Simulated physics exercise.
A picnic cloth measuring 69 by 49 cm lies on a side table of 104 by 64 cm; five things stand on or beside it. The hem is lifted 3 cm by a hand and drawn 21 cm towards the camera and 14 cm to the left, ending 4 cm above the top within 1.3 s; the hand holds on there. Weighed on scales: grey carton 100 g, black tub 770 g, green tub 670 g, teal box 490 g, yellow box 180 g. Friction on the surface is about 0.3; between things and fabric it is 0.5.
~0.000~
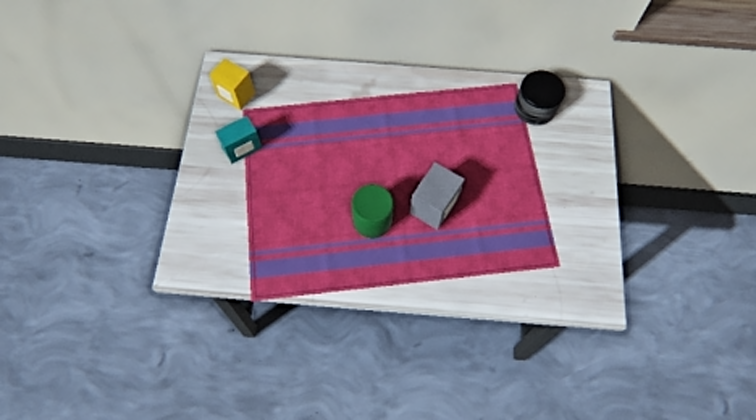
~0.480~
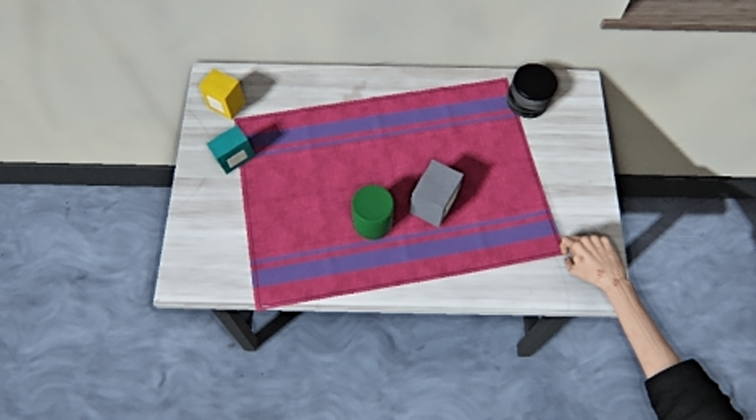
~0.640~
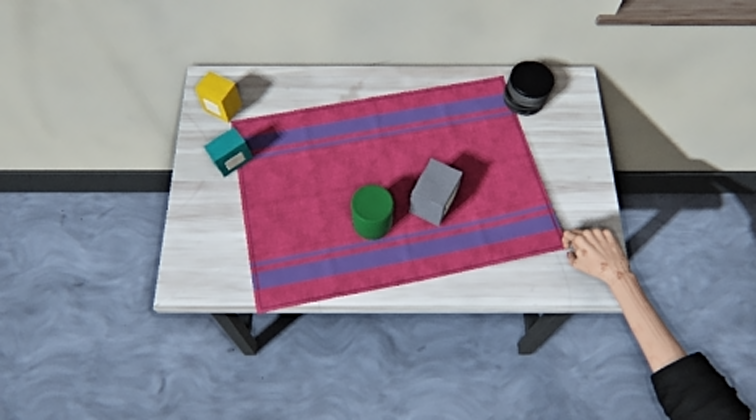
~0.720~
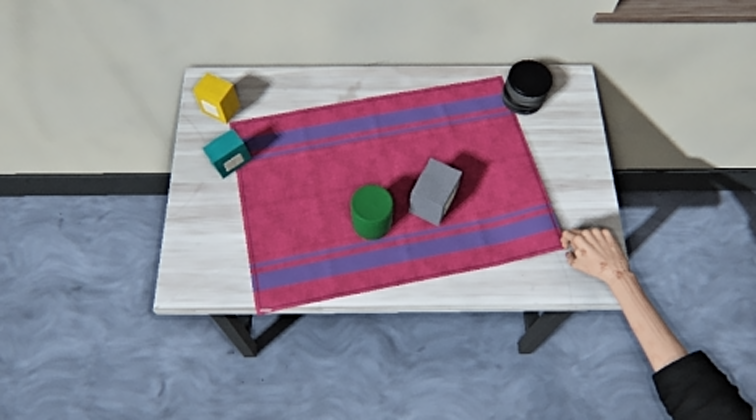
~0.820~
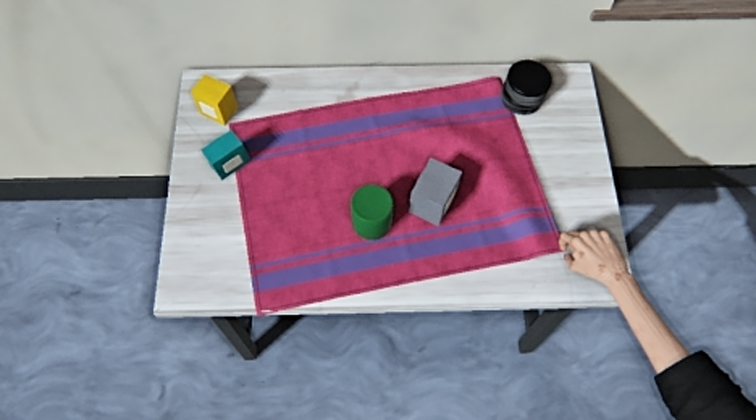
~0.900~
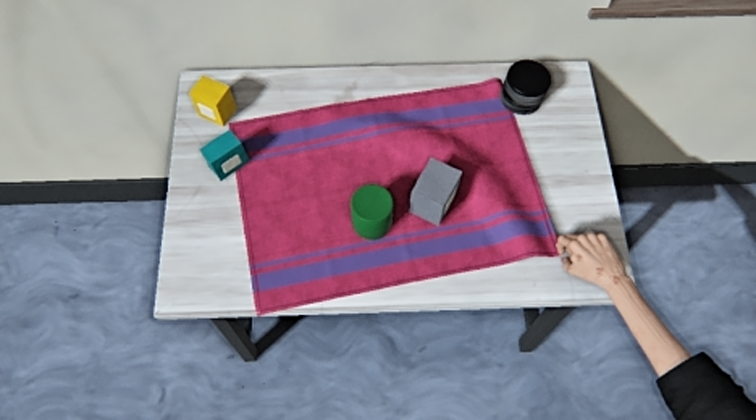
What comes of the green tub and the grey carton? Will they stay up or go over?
One by one: The green tub won't leave, the grey carton won't leave.
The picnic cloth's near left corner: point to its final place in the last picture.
That corner ends up near pixel (226, 248) in the last view.
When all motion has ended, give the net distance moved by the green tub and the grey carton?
For the green tub it's 0 cm, and for the grey carton it's 10 cm.
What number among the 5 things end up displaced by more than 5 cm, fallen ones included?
So we're at 2.
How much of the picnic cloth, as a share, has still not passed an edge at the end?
Some 95 in a hundred.
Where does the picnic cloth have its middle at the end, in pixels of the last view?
Close to (408, 201) in pixels.
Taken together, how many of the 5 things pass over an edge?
Total: 0.
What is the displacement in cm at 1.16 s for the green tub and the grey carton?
Estimate: Green tub near 0 cm, grey carton near 2 cm.
At 1.2 s, 100 % of the picnic cloth is still over the top; grey carton 3 cm off its start, black tub 4 cm off its start.
At 1.4 s, 100 % of the picnic cloth is still over the top; grey carton 6 cm off its start, green tub 1 cm off its start, black tub 6 cm off its start.
At 1.7 s, 95 % of the picnic cloth is still over the top; grey carton 9 cm off its start at (439, 216), green tub 1 cm off its start at (370, 206), black tub 7 cm off its start at (541, 96).
At 1.9 s, 95 % of the picnic cloth is still over the top; grey carton 10 cm off its start, green tub 1 cm off its start, black tub 7 cm off its start.
At 3.5 s, 95 % of the picnic cloth is still over the top; grey carton 10 cm off its start at (438, 223), green tub 1 cm off its start at (371, 206), black tub 7 cm off its start at (542, 96).
